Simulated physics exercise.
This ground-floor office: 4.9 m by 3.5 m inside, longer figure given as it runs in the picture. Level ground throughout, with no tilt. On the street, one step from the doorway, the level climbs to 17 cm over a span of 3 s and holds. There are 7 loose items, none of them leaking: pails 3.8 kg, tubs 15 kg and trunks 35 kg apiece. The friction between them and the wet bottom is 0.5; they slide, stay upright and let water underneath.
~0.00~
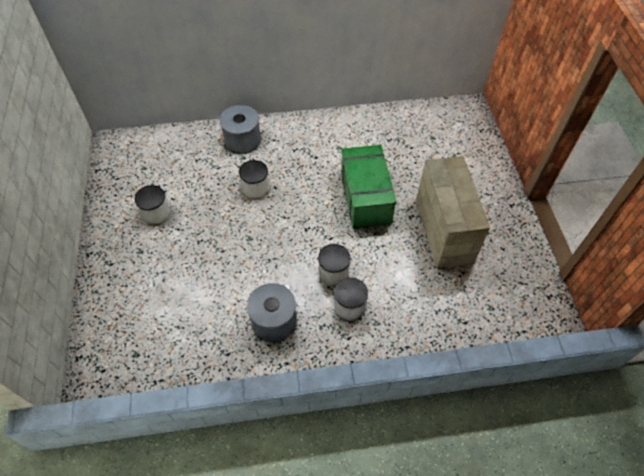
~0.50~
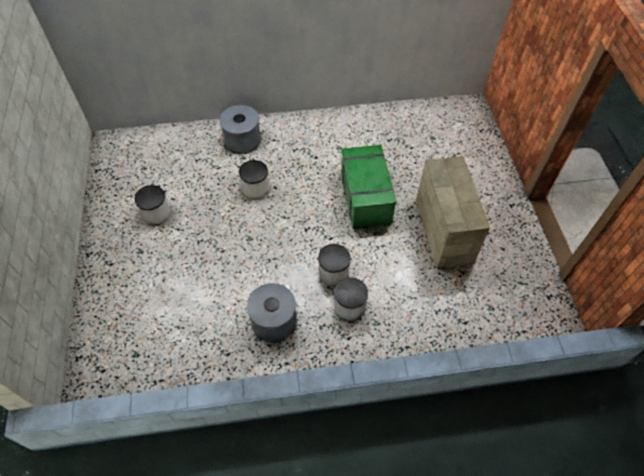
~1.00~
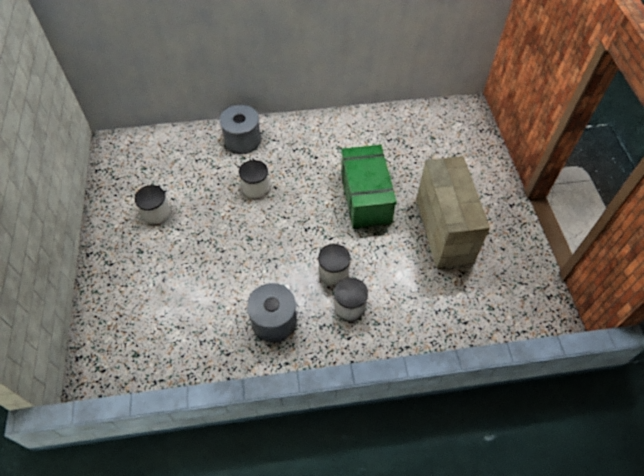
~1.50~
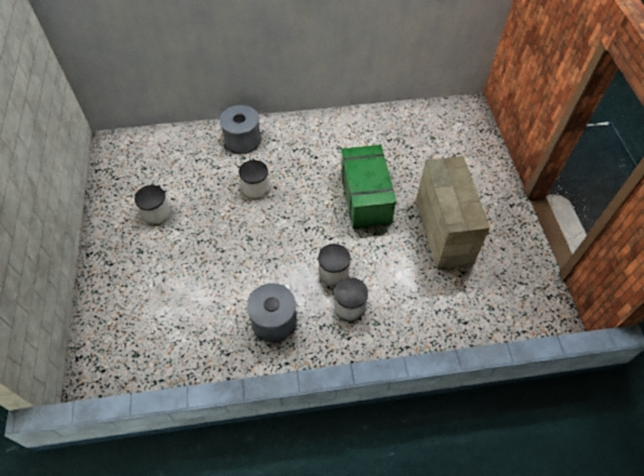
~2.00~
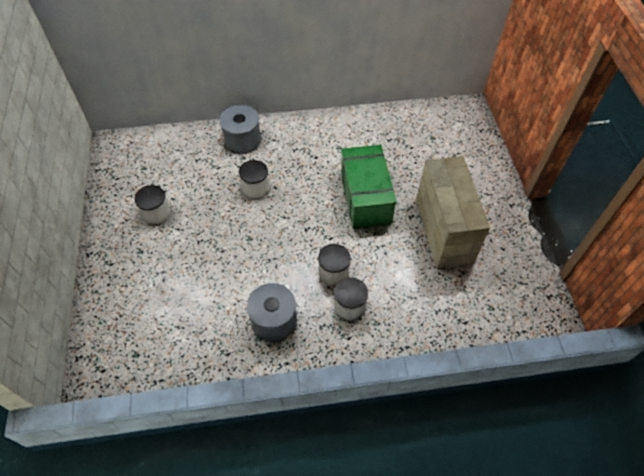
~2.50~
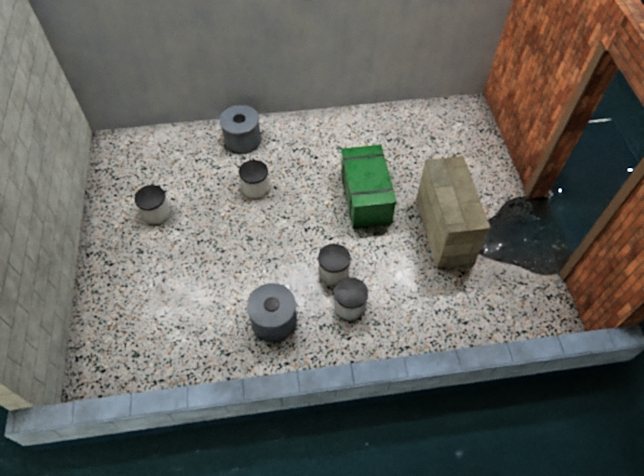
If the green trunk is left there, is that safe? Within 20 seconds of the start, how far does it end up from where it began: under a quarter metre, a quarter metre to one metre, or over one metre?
Final distance: Below a quarter metre.
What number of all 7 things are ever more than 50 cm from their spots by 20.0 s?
Result: 4.
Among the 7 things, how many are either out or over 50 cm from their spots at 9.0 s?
0 in all.
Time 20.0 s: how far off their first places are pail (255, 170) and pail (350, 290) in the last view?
In turn: 80 cm, 250 cm.
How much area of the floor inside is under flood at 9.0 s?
Somewhere around 15 m2, roughly.
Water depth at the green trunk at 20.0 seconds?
Close to 8 centimetres.
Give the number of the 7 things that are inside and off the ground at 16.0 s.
Total: 4.
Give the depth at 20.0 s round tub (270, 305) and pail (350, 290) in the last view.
About 9 and 12 cm.
After 4.0 s the green trunk is near (368, 174), 0.0 m from its start, aground; 0 afloat.
After 9.0 s the green trunk is near (368, 174), 0.0 m from its start, aground; 1 afloat.
After 16.0 s the green trunk is near (368, 174), 0.0 m from its start, aground; 4 afloat.
After 20.0 s the green trunk is near (368, 174), 0.0 m from its start, aground; 5 afloat.
